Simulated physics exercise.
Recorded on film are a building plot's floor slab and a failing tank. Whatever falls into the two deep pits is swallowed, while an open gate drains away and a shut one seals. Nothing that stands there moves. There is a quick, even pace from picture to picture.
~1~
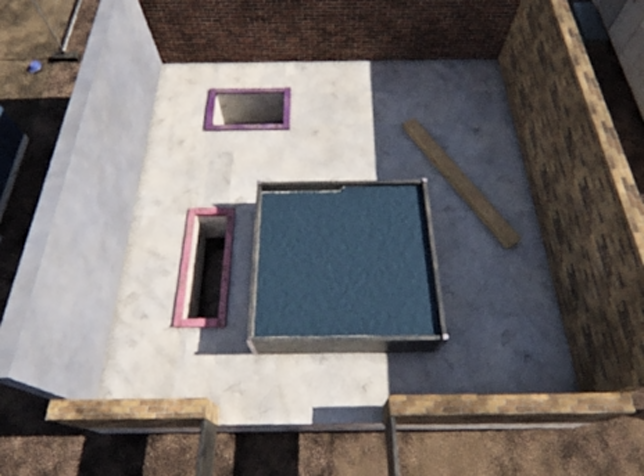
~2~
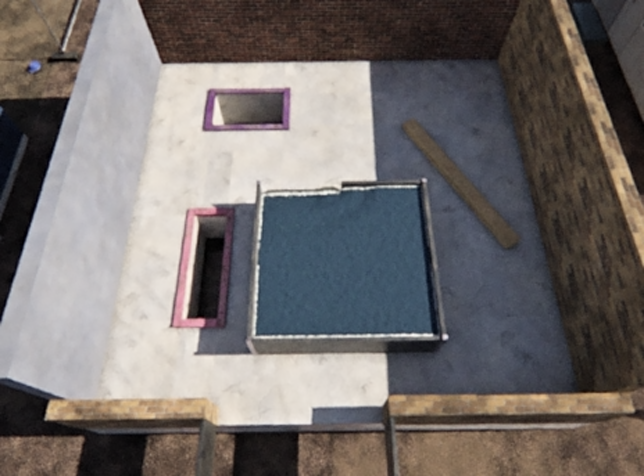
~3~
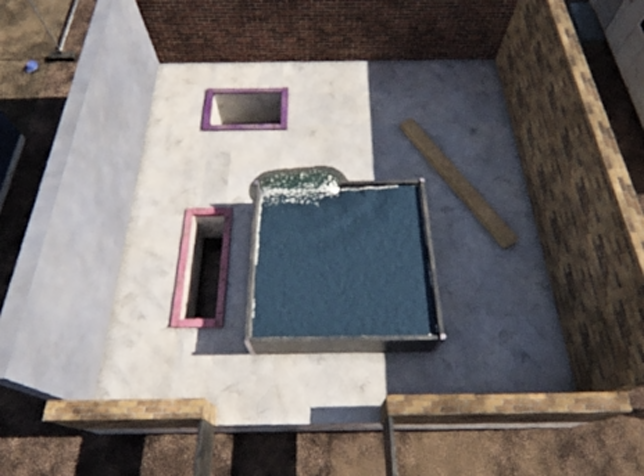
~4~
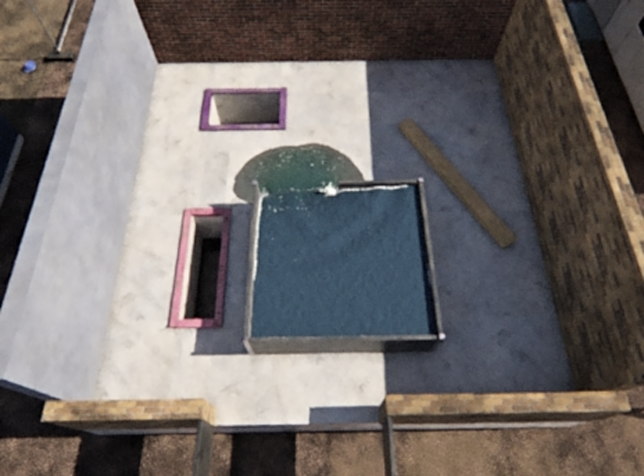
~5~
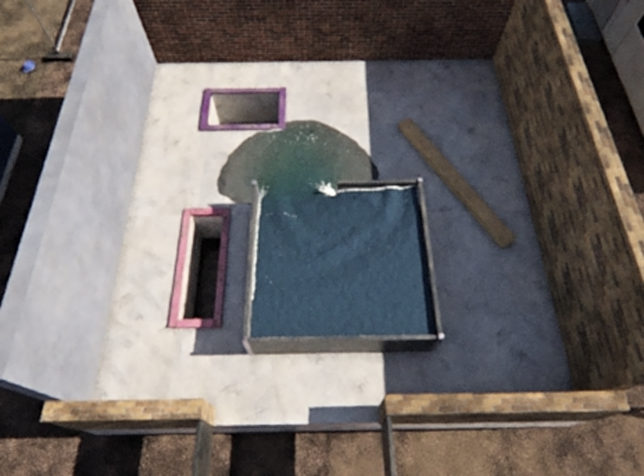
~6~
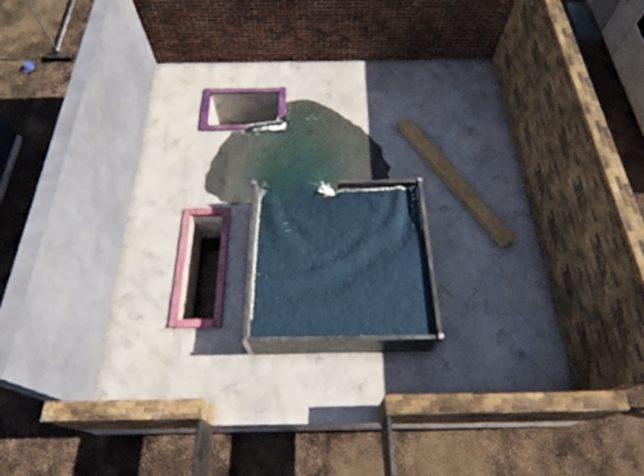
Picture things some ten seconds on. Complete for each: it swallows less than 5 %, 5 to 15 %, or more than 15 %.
Completed: The gate swallows less than 5 %; the purple pit swallows more than 15 %; the pink pit swallows less than 5 %.
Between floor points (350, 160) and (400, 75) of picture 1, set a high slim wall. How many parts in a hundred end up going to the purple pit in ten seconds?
Share for the purple pit - 30 percent.
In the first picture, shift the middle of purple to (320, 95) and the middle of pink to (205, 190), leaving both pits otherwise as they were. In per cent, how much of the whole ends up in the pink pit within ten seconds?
Note: Pink pit, 6 percent.
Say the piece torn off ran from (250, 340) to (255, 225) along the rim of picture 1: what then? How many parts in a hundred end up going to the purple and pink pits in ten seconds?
Purple takes 2 in a hundred, pink takes 50 in a hundred.
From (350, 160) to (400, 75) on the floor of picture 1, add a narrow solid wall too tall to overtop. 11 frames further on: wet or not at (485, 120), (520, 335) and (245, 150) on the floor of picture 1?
In the order you listed them: Unsoaked, unsoaked, soaked.
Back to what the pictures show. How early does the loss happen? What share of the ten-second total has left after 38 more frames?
My guess would be around 80 percent.
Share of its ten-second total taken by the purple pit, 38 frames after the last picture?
It works out at roughly 80 percent of the ten-second total.
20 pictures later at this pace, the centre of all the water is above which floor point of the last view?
About (323, 199).
A moment on, water covers 25 % of the floor; the gate 0 %, the purple pit 2 %, the pink pit 0 %.
Next, water covers 35 % of the floor; the gate 0 %, the purple pit 7 %, the pink pit 0 %.
Then, water covers 45 % of the floor; the gate 0 %, the purple pit 13 %, the pink pit 0 %.
Later, water covers 60 % of the floor; the gate 0 %, the purple pit 20 %, the pink pit 0 %.
In the end, water covers 85 % of the floor; the gate 0 %, the purple pit 25 %, the pink pit 0 %.
